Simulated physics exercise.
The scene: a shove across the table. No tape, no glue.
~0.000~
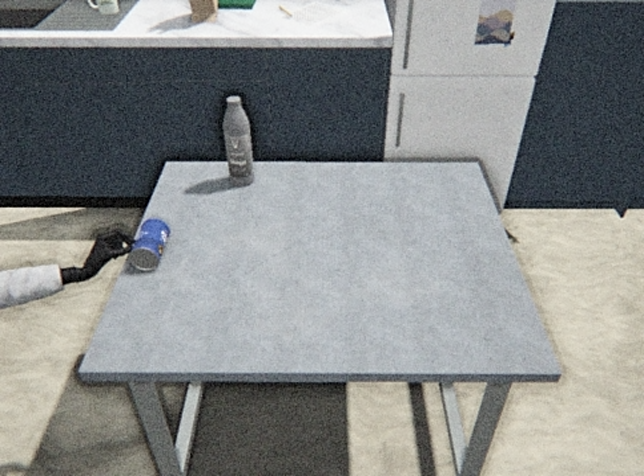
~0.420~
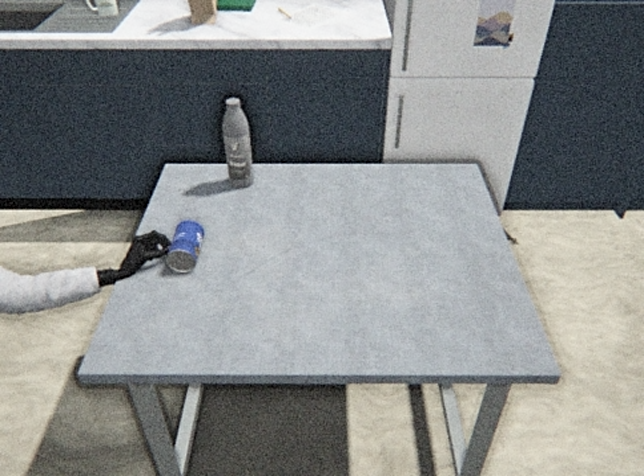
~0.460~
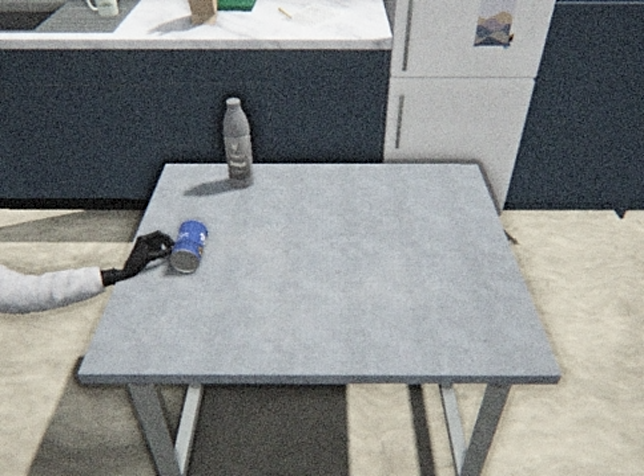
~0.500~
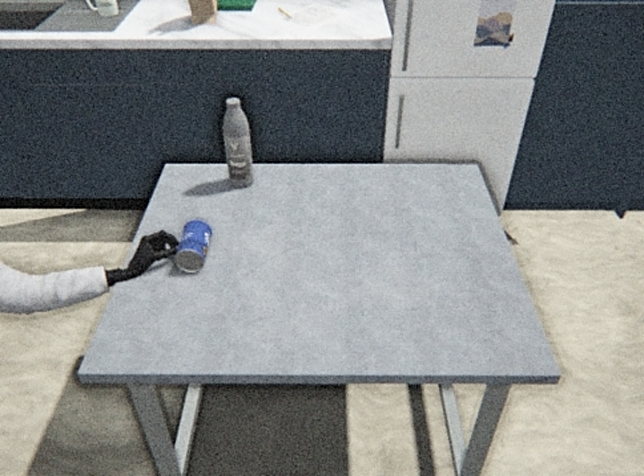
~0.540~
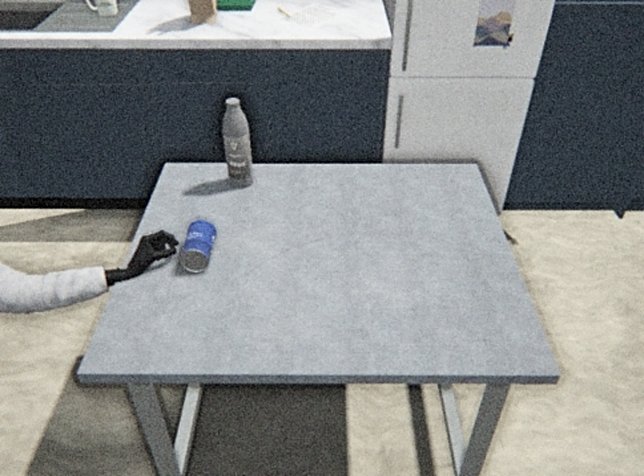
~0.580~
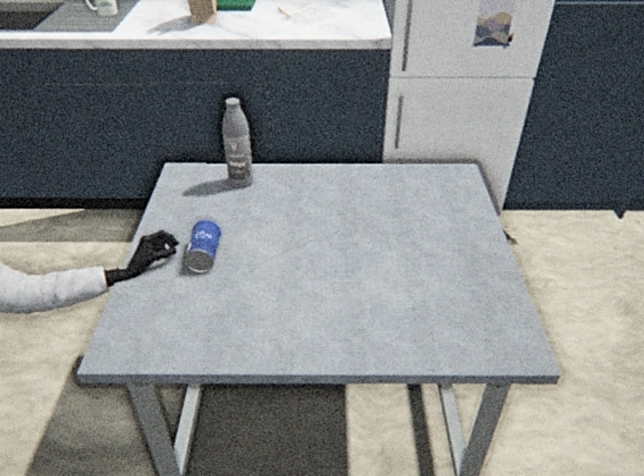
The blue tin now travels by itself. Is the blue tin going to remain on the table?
The blue tin stays on the table.
After 0.68 s, blue tin rolled about its own width near (213, 246).
After 0.88 s, blue tin rolled about its own width near (226, 246).
At rest (1.4 s), moved from the start, blue tin. Seen from the same camera at the end, blue tin near (230, 246).
